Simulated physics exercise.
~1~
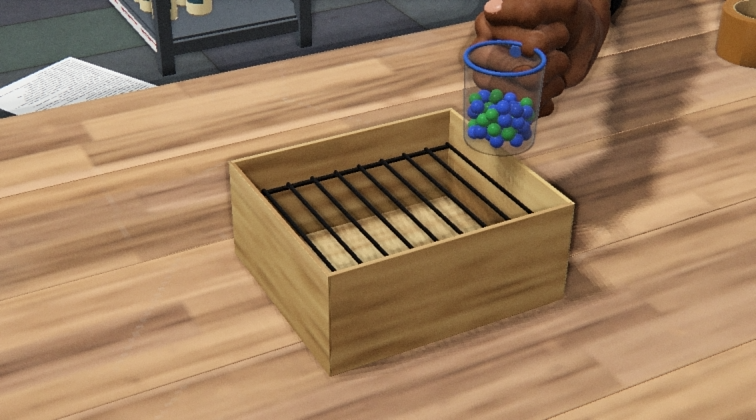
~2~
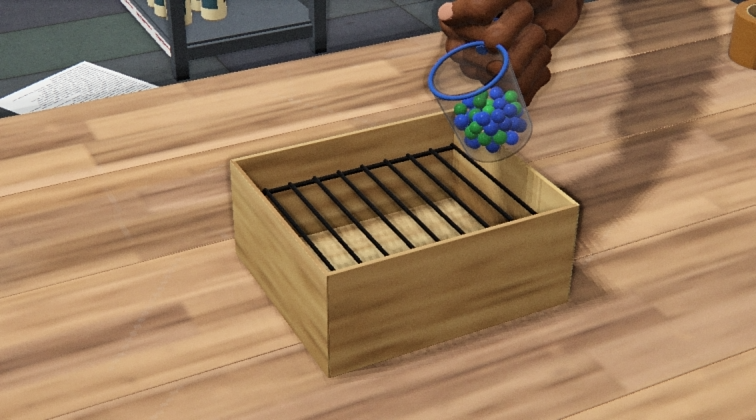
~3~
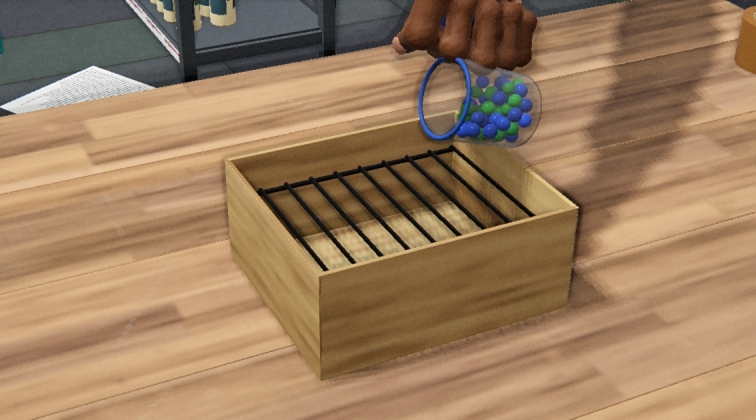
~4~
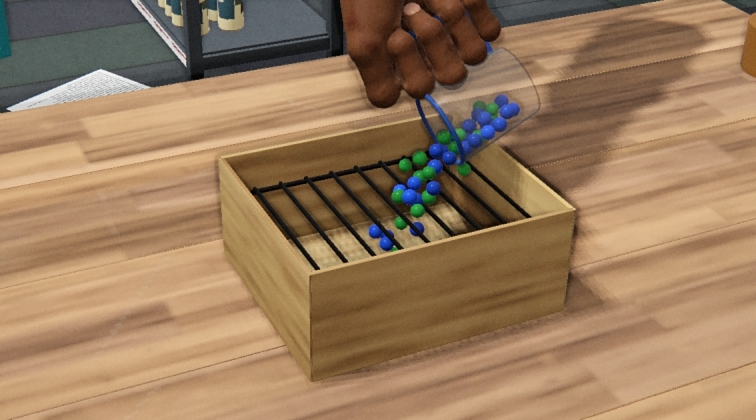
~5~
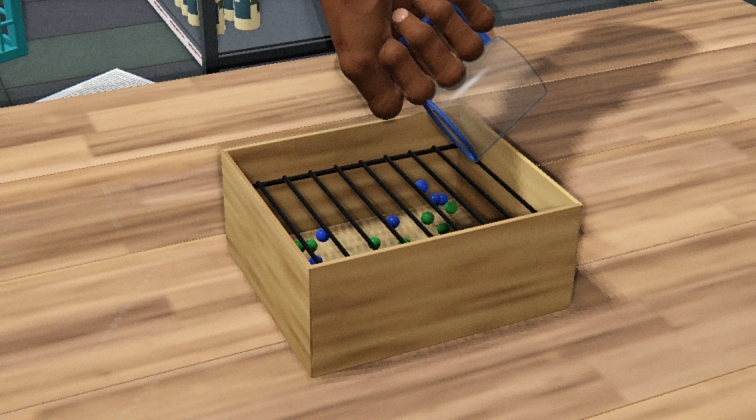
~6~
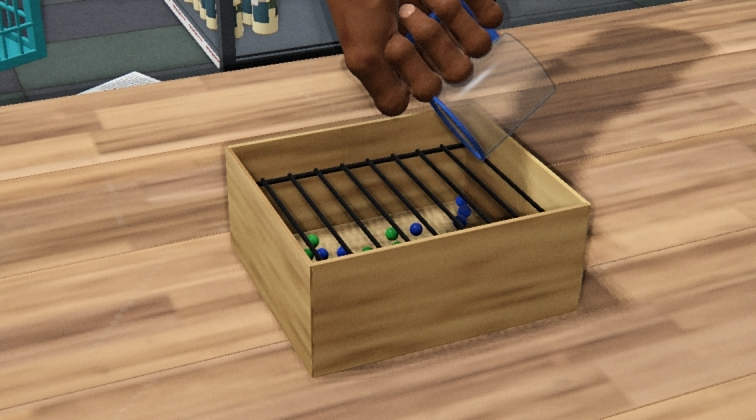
At the start, a hand holds a clear, blue-rimmed cup of green and blue balls above the right side of an open wooden box with black wires strung across it. The hand tilts the cup to the left until it lies on its side, with the balls still inside. As it tips further, the balls spill out in a stream, moving down and left onto the wires. Both colours drop between the wires into the box. At the end, the emptied cup stays tipped over the box, and the green and blue balls all lie beneath the wires.
